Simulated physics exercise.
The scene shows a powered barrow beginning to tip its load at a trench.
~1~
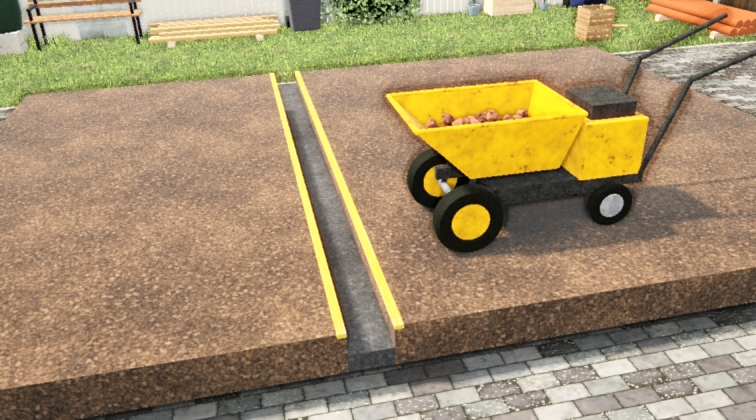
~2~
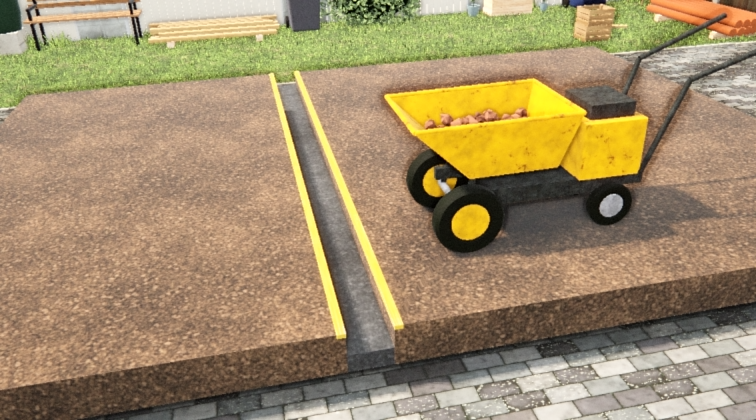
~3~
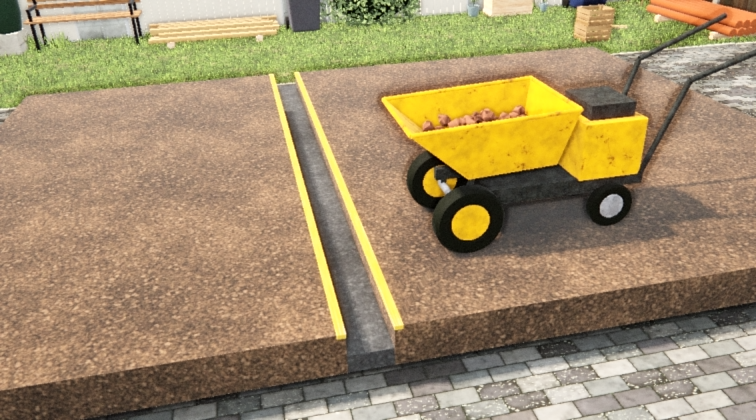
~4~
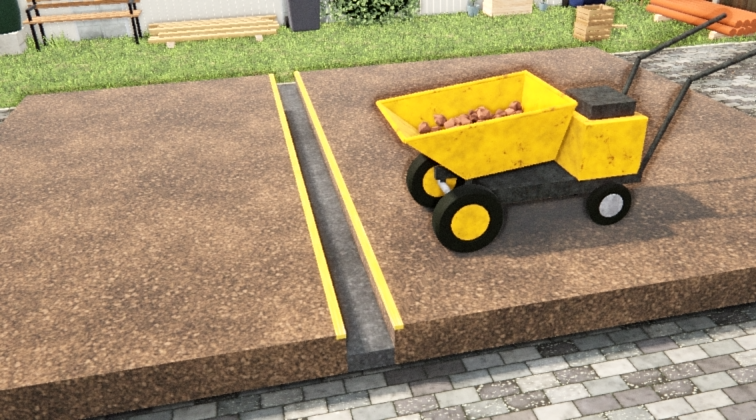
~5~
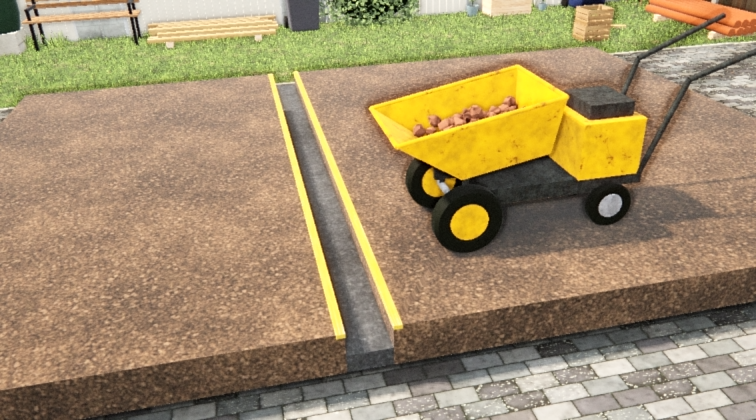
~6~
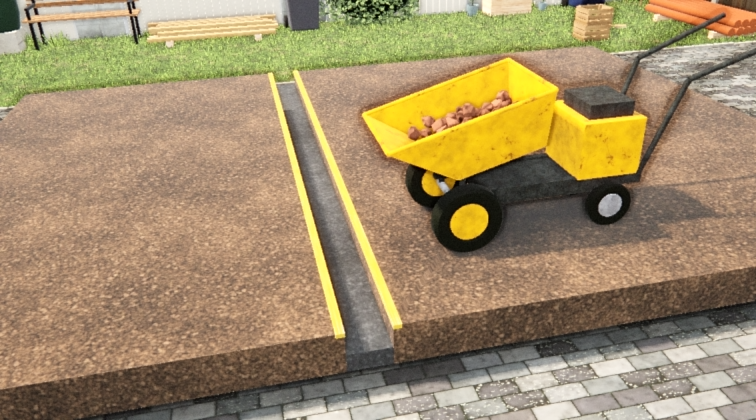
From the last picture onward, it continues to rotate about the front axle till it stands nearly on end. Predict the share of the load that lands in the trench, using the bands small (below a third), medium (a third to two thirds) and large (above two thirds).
Medium.
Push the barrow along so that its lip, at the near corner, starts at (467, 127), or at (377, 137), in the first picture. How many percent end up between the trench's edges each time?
You'd get 40 in a hundred the first time and 0 in a hundred the second.
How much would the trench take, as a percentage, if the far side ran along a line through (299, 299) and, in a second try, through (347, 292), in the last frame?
You'd get 80 in a hundred the first time and 20 in a hundred the second.
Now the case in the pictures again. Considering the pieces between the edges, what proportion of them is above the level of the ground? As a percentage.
15 per cent or thereabouts.
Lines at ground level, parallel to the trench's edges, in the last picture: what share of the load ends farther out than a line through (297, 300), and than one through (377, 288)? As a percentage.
That's 0 in a hundred for the first and 60 in a hundred for the second.
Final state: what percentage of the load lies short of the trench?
My estimate is close to 0 in a hundred.
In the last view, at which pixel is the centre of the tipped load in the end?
The centre comes to rest close to (335, 253).
Soon after the last picture, skip tipped steeply; all in the skip.
A little later, skip tipped right over; most in the skip; about a quarter in or heaped over the trench.
Later still, skip tipped right over; about a third in the skip; about half in or heaped over the trench; a small part beyond it.
At rest, skip tipped right over; about a third in the skip; about half in or heaped over the trench; a small part beyond it.
